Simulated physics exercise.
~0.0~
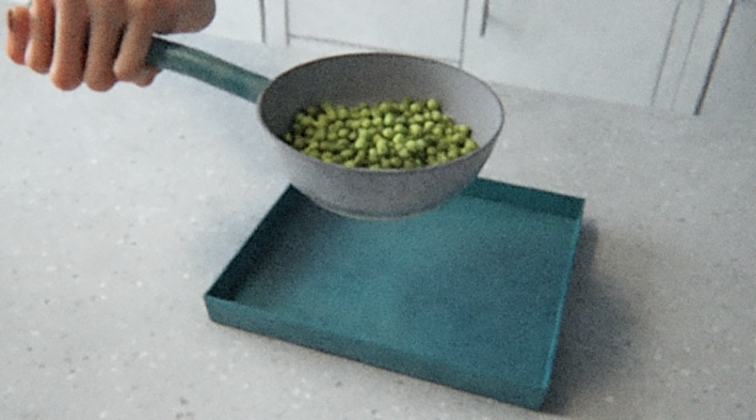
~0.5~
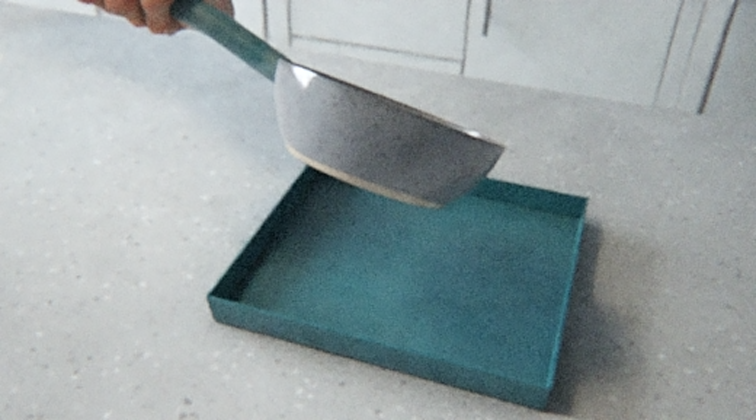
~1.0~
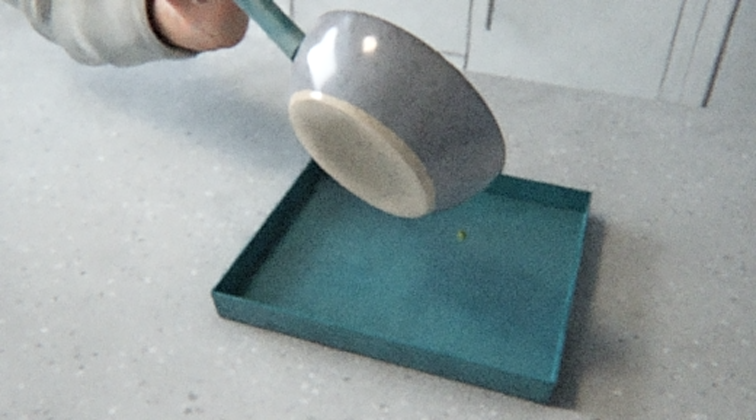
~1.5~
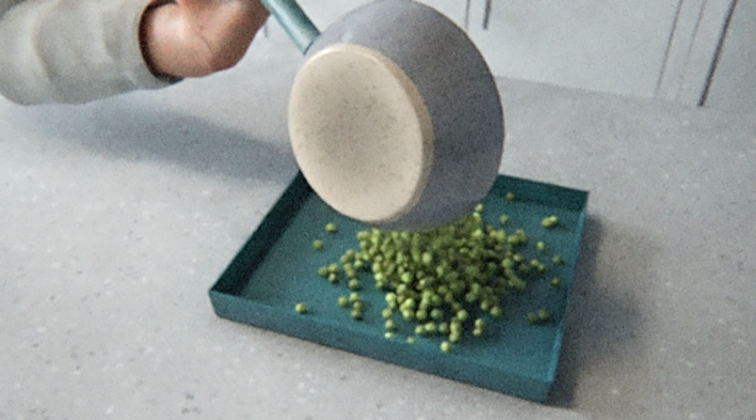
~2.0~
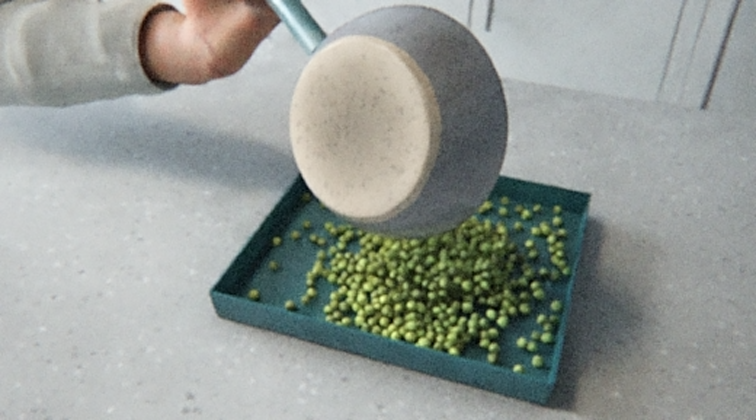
In the video, a hand holds a grey, long-handled vessel of green peas over a shallow teal tray on a speckled counter, then tips it until the peas pour out. They end up spread across the tray, with the vessel still tilted above them.
